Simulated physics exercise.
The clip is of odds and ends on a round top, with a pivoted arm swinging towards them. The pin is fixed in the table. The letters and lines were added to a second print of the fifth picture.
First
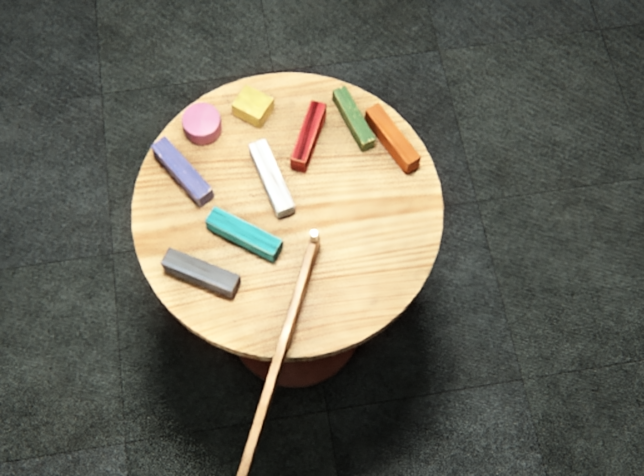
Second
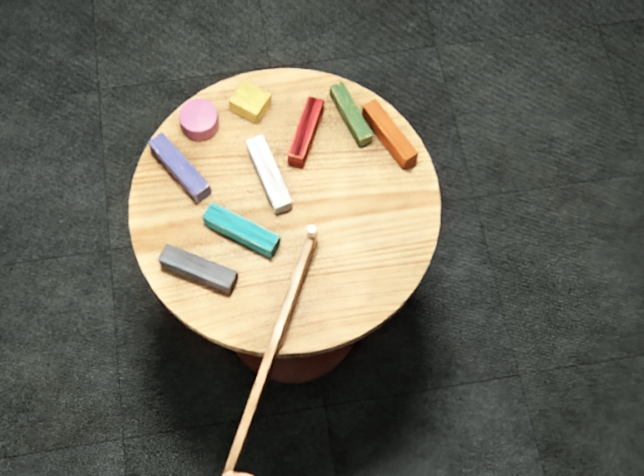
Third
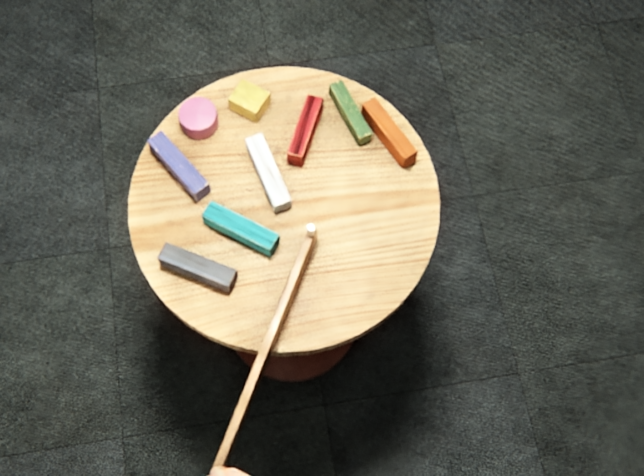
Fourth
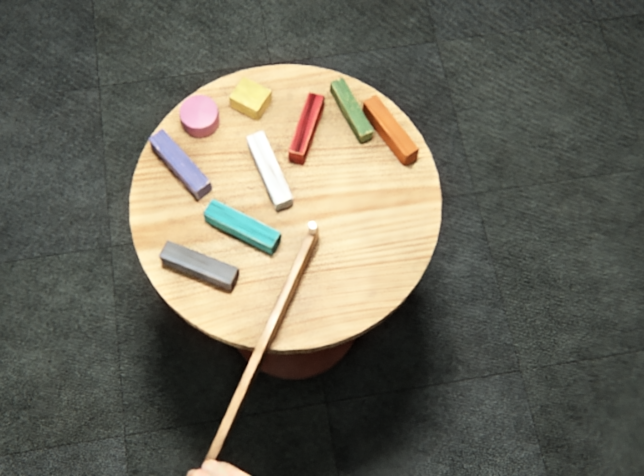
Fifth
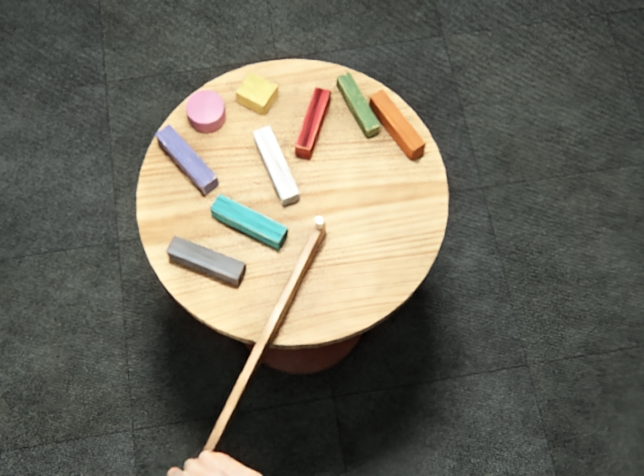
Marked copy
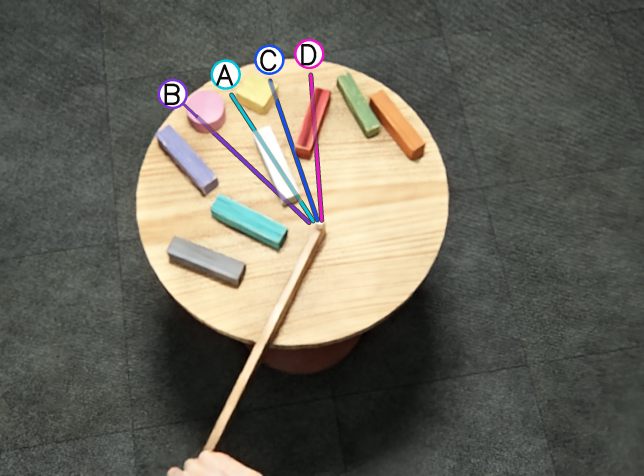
A wooden arm's hand-held lower end swings slightly left beside coloured pieces on a round top.
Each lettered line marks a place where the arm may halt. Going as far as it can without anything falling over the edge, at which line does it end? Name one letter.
It should halt at B.
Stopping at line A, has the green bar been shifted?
No.
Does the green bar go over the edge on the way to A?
No.
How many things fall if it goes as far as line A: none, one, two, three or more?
By then, one.
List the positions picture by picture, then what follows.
Red stick (309, 136); yellow block (253, 107); grey stick (201, 273), in the first picture.
Arm (279, 326); pink tin (200, 120), in the second picture.
Arm (275, 323); white stick (268, 173), in the third picture.
Arm (272, 319); turquoise stick (243, 227), in the fourth picture.
Arm (276, 313); red stick (313, 123); yellow block (258, 94); grey stick (207, 261), in the fifth picture.
On the marked copy, A at (271, 156); B at (251, 168); C at (293, 148); D at (316, 145).
With B. Early on, arm (228, 266); grey stick (197, 251); orange stick (397, 125).
Further on, arm (224, 203); blue bar (188, 155); grey stick (203, 192).
At the end, arm (251, 163); pink tin (223, 80); blue bar (226, 108); nothing has fallen.
As for the rest, A drops the pink tin; C drops the pink tin; D drops the yellow block and pink tin.
